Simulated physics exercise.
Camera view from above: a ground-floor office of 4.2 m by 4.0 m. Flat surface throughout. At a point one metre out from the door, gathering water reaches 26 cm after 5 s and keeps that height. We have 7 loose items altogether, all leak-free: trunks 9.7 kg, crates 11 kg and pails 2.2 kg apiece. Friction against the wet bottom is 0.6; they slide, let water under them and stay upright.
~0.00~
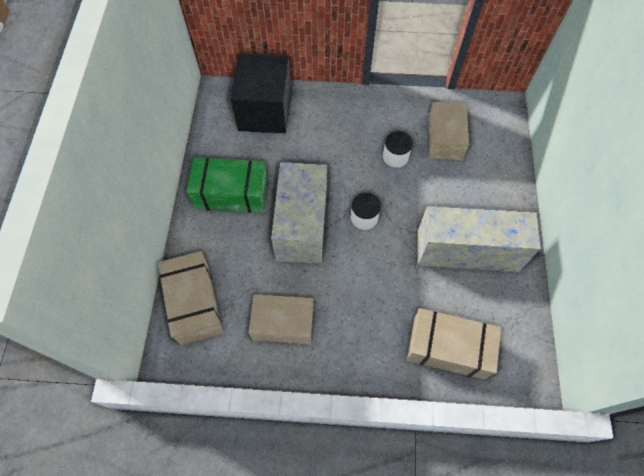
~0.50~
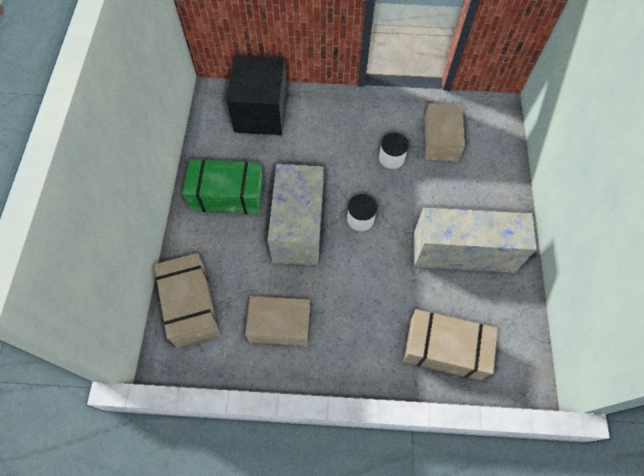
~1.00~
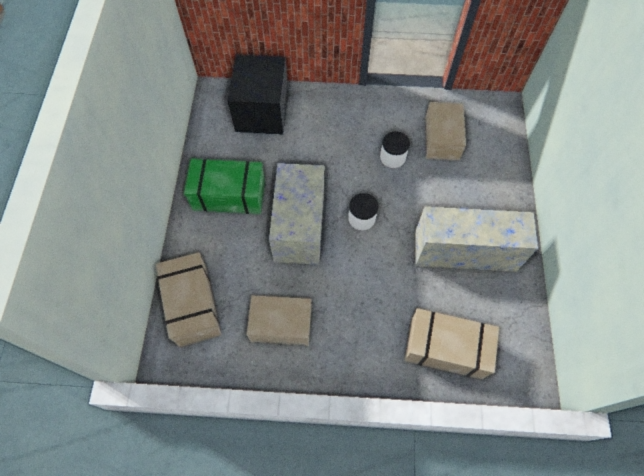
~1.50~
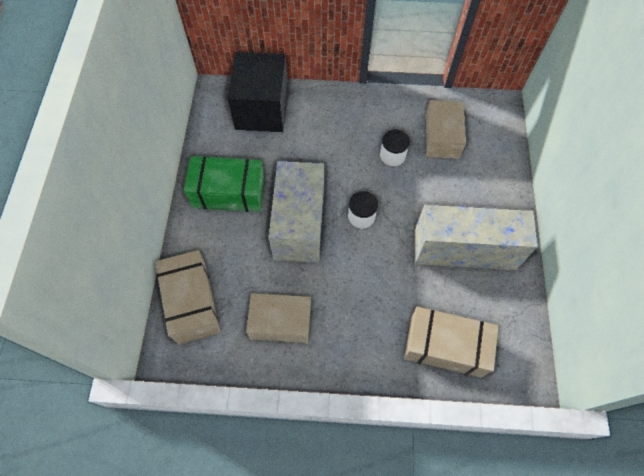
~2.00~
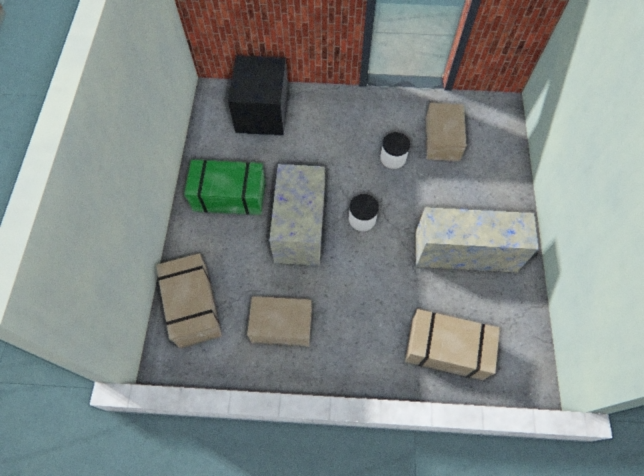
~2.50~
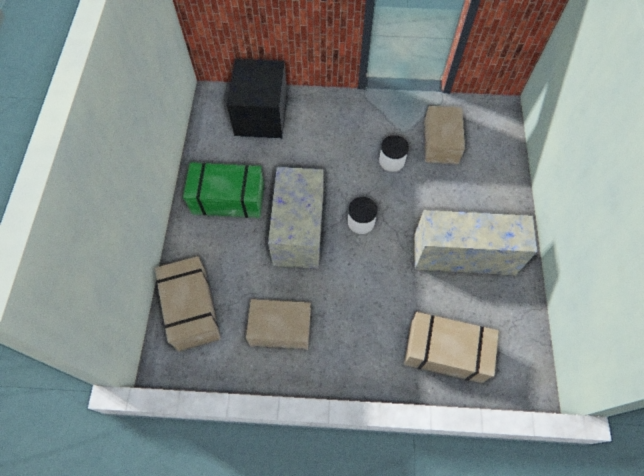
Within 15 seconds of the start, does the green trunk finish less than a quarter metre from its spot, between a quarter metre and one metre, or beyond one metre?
Between a quarter and one metre.
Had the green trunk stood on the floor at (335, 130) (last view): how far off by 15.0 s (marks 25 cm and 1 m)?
In that run it wanders far off.
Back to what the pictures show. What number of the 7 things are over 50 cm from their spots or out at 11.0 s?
I make it 6 by then.
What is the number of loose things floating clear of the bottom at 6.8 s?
Of them, 2.
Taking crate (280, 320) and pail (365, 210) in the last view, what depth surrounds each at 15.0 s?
First about 13 cm, second about 12 cm.
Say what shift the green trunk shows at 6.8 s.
About 0 cm.
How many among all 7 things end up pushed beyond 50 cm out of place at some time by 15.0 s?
7 in all.
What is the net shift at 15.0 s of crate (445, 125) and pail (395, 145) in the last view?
They sit 100 cm and 150 cm away, in the order given.
After 3.5 s the green trunk is near (223, 182), 0.0 m from its start, aground; 0 afloat.
After 6.8 s the green trunk is near (221, 182), 0.0 m from its start, aground; 2 afloat.
After 11.0 s the green trunk is near (216, 160), 0.3 m from its start, afloat; 7 afloat.
After 15.0 s the green trunk is near (198, 131), 0.7 m from its start, afloat; 7 afloat.
